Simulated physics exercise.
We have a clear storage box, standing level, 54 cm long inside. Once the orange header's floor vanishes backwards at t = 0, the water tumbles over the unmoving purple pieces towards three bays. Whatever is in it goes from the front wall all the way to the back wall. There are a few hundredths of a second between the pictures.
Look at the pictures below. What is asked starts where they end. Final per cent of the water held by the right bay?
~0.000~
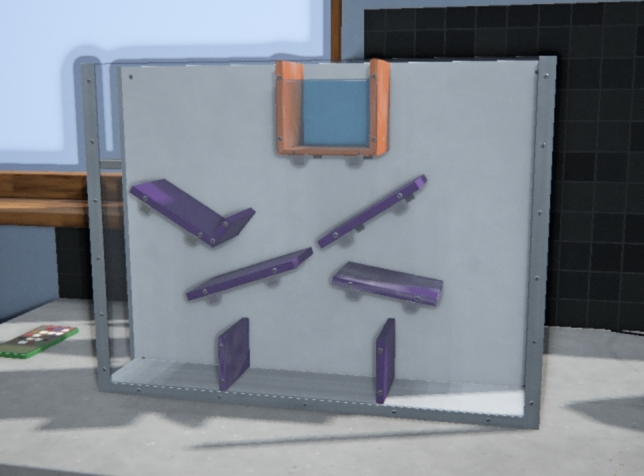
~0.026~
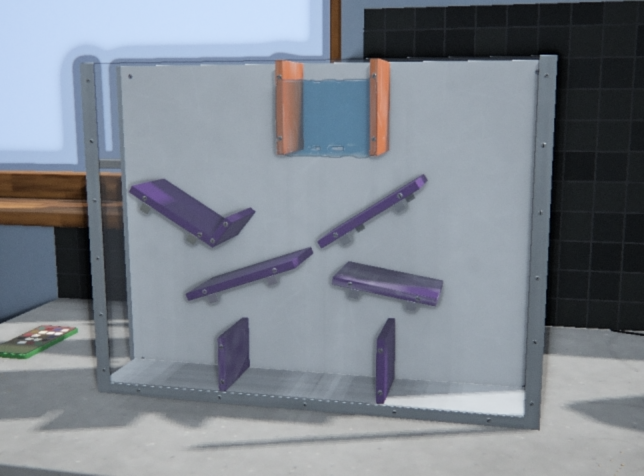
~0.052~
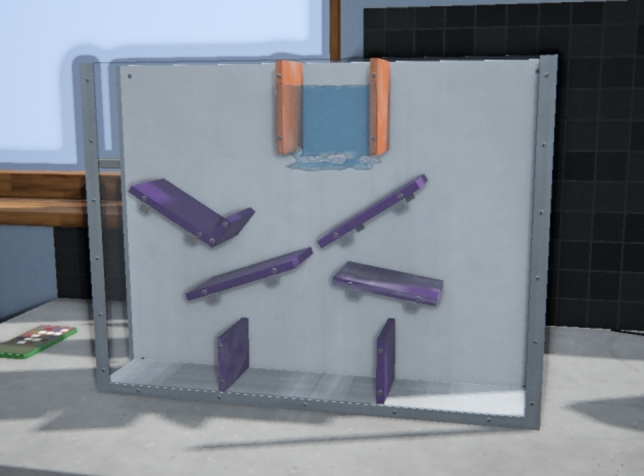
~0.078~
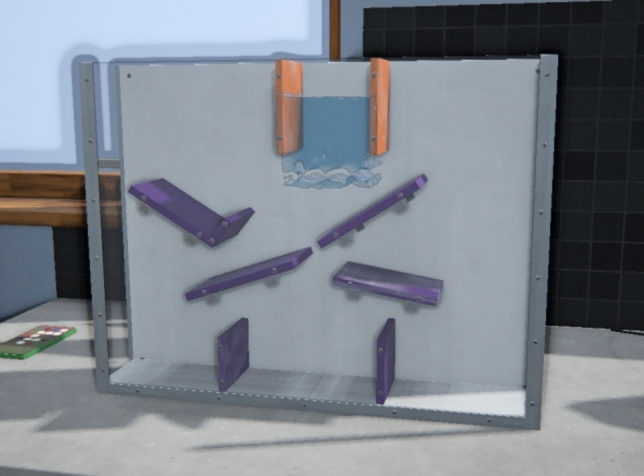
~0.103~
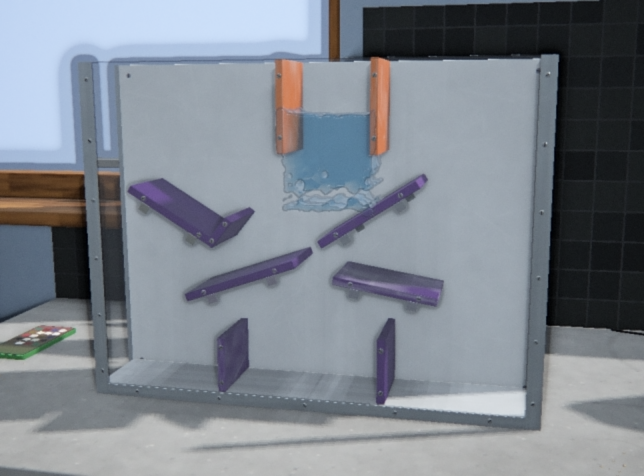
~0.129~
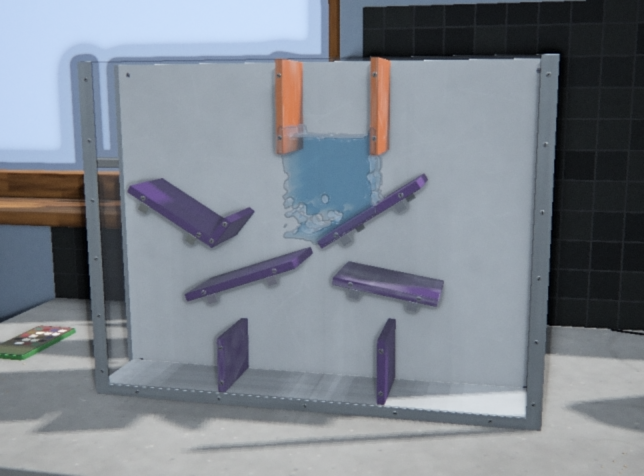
Close to 5 per cent.
After 0.24 s 83 per cent has yet to come down; below, left 0, middle 17, right 0.
After 0.39 s 34 per cent has yet to come down; below, left 26, middle 40, right 0.
After 0.75 s 1 per cent has yet to come down; below, left 42, middle 50, right 7.
In the end the left bay holds 43, the middle 50 and the right 7 per cent.
